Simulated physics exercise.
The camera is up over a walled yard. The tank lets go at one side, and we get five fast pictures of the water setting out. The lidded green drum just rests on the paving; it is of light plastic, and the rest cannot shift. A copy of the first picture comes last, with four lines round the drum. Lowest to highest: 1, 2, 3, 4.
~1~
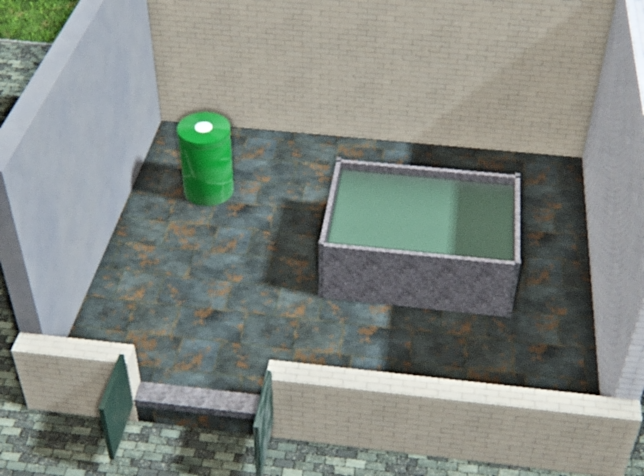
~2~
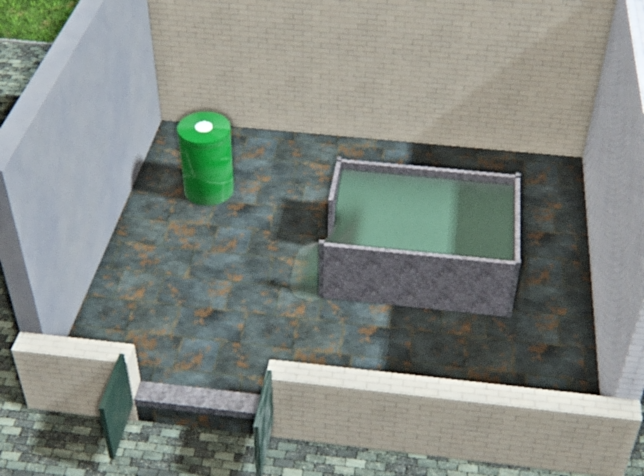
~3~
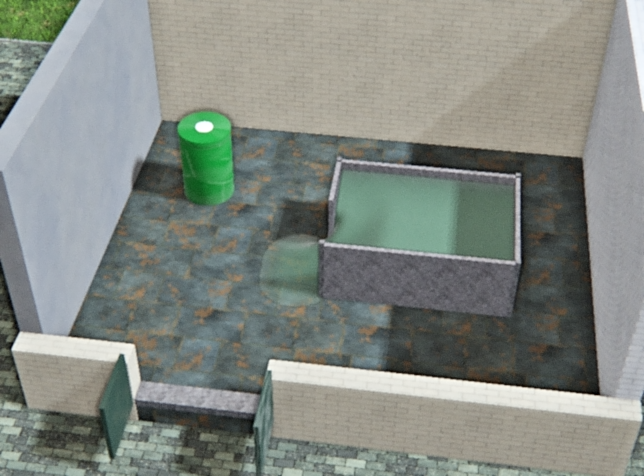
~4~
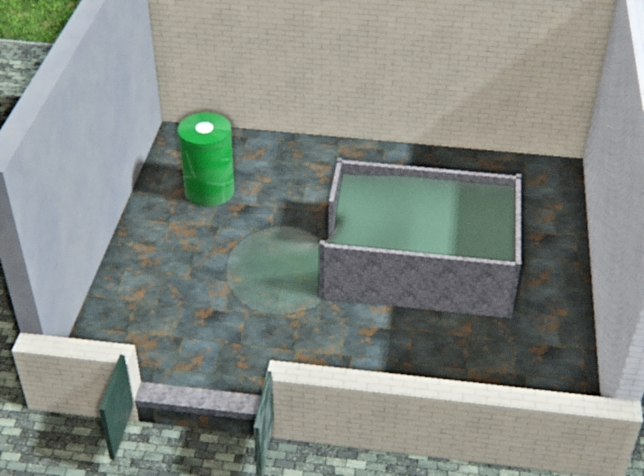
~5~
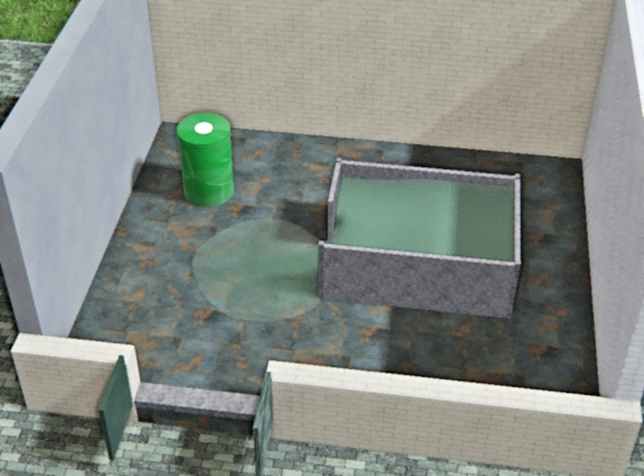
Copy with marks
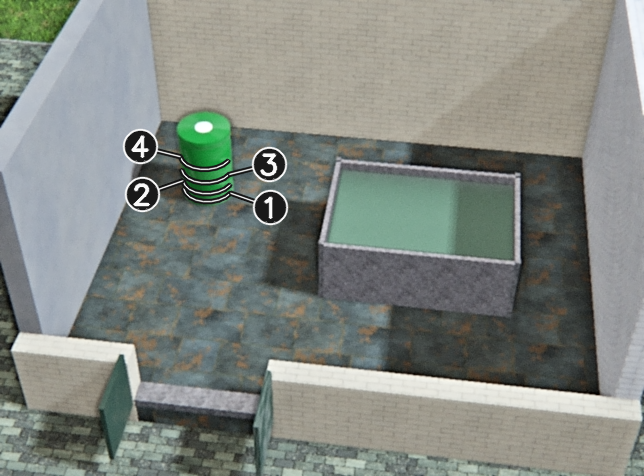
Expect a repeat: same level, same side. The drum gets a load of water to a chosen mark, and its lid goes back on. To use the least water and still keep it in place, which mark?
Go for 2.
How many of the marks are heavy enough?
Three.
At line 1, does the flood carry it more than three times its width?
No, less.
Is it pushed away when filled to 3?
No, that is safe.
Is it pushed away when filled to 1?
Yes, that goes wrong.
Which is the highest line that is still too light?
1 it is.
In white, 1 at (203, 201); 2 at (202, 193); 3 at (201, 182); 4 at (200, 169); from the bottom up 1, 2, 3, 4.
Choosing 1, it is pushed about twice its own width away.
Choosing 2, it does not move.
Choosing 3, it does not move.
Choosing 4, it does not move.
